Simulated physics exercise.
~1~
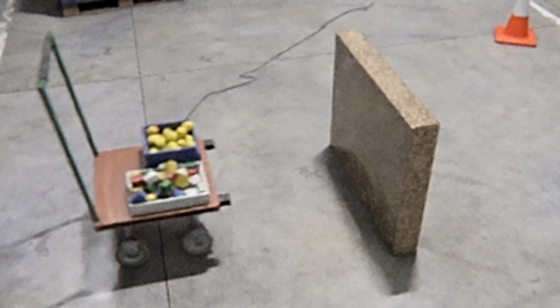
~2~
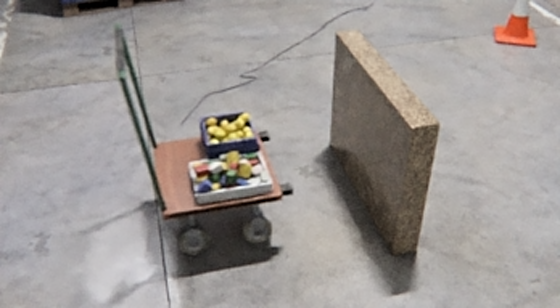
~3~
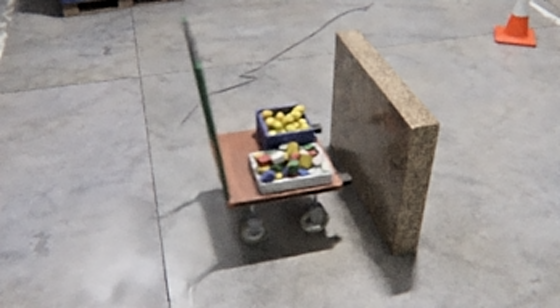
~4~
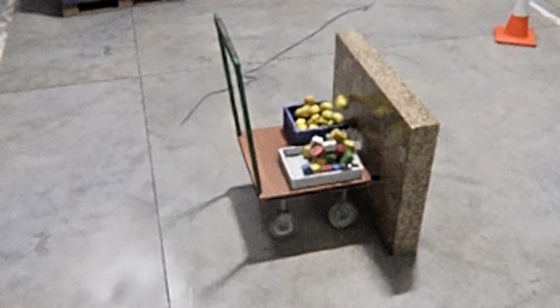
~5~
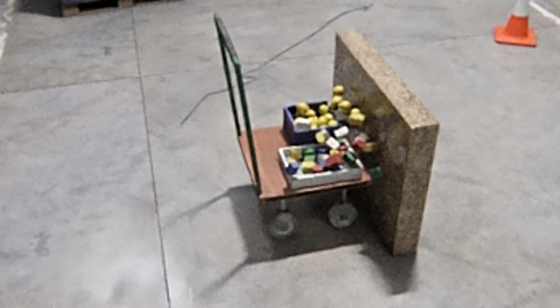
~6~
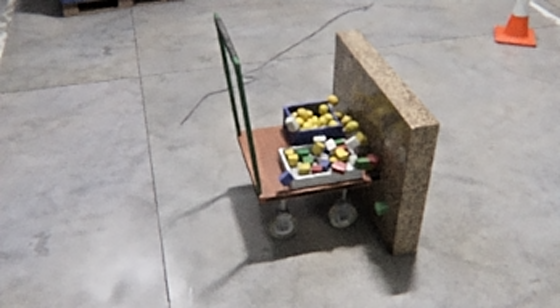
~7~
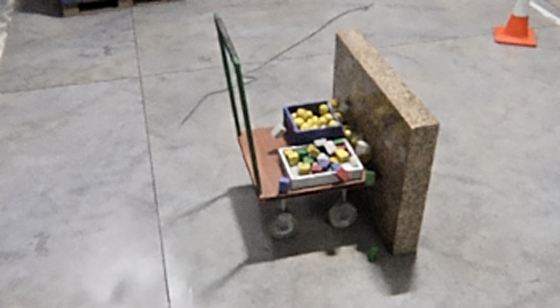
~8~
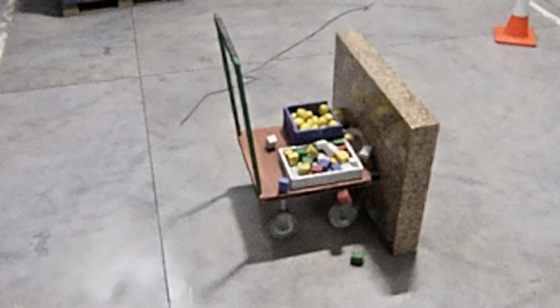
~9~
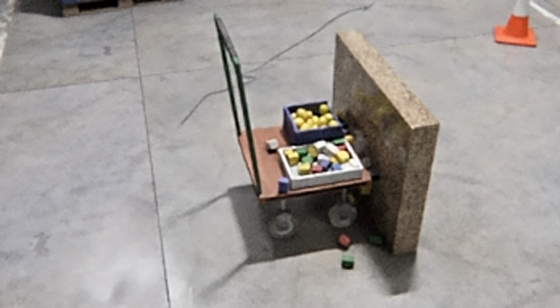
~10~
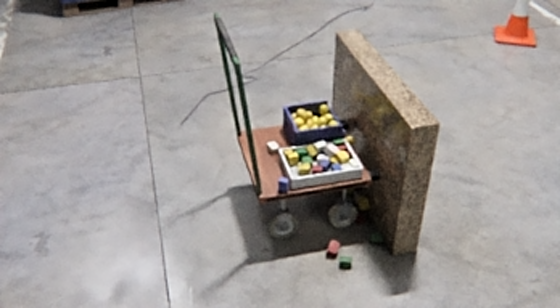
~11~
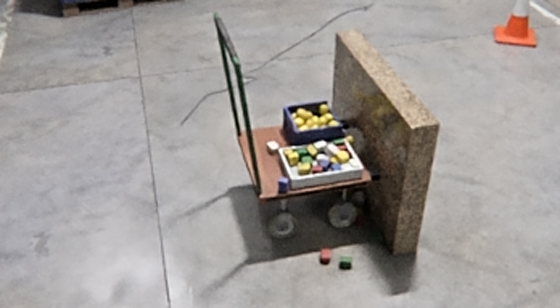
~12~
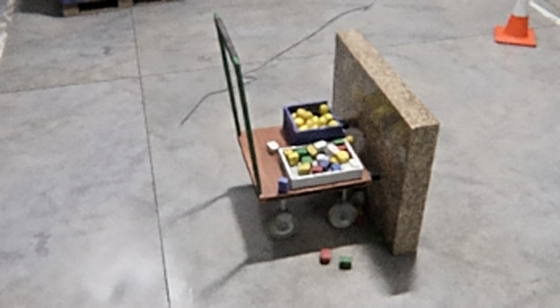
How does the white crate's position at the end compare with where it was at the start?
It starts over on the left, well away from the wall, and ends further right and slightly higher in view, close to the wall on the stopped trolley.
